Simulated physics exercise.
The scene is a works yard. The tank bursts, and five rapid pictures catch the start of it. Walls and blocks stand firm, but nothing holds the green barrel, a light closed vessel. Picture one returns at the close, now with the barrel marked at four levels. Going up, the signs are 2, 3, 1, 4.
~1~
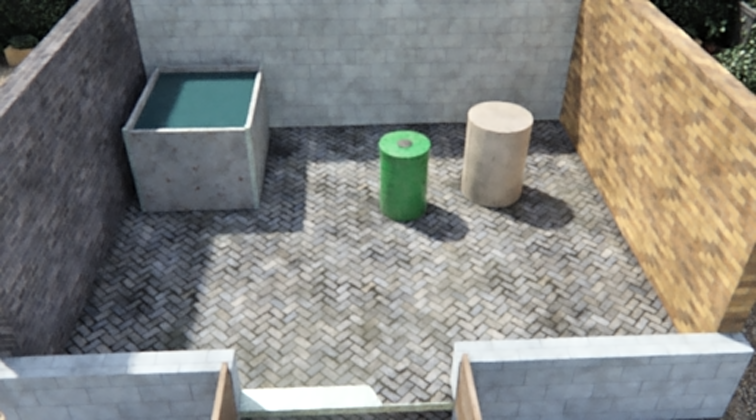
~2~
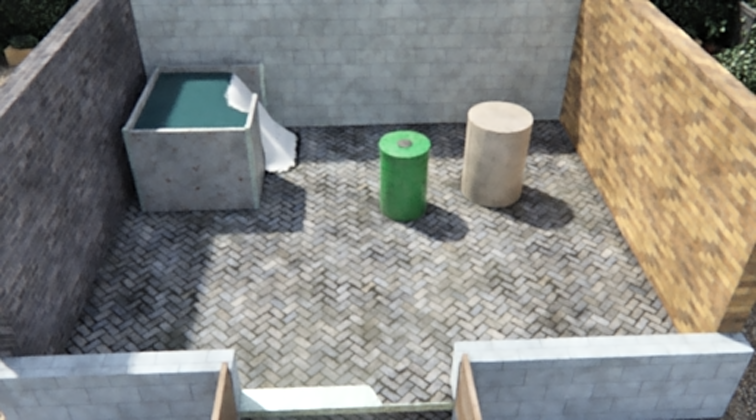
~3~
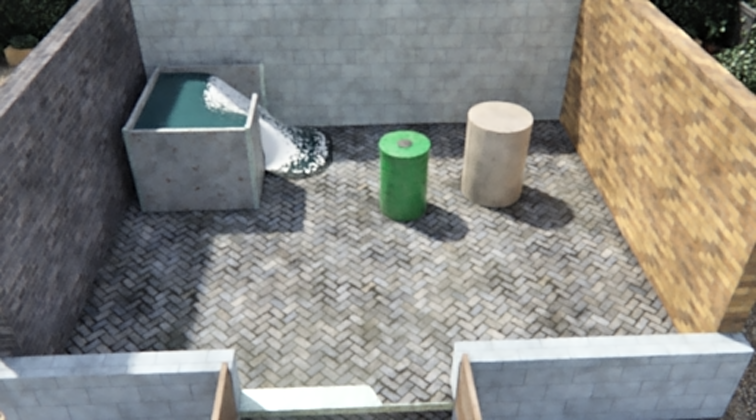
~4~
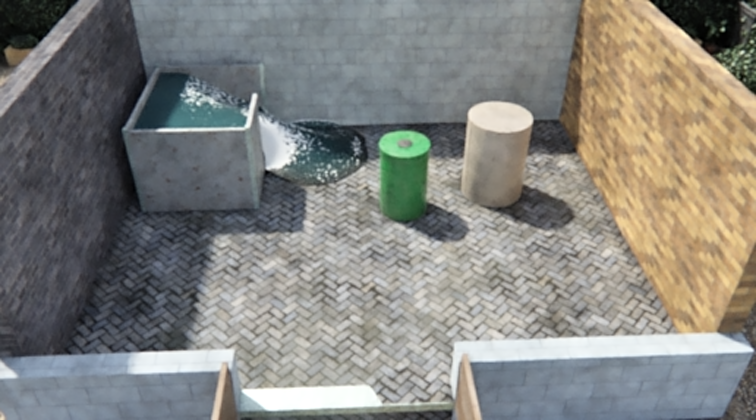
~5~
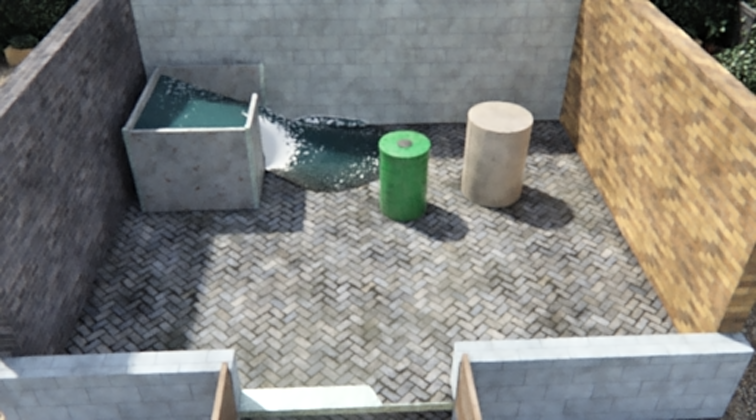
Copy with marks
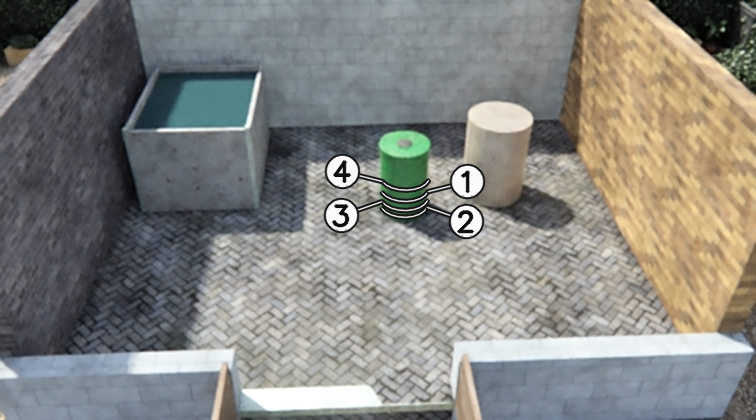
The clip shows a walled, brick-paved yard with a concrete tank, a green barrel and a beige cylinder; water pours from the tank's right side and spreads across the paving to the green barrel, which stays still.
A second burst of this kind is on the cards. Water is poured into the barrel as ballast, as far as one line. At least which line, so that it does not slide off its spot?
It is 3.
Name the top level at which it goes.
That would be 2.
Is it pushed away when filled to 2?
Yes, that goes wrong.
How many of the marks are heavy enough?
Three of the four.
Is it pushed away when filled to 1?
No, not at all.
In white, 1 at (406, 201); 2 at (405, 217); 3 at (406, 210); 4 at (406, 190); from the bottom up 2, 3, 1, 4.
With 1, it does not move.
With 2, it is pushed about its own width away.
With 3, it does not move.
With 4, it does not move.
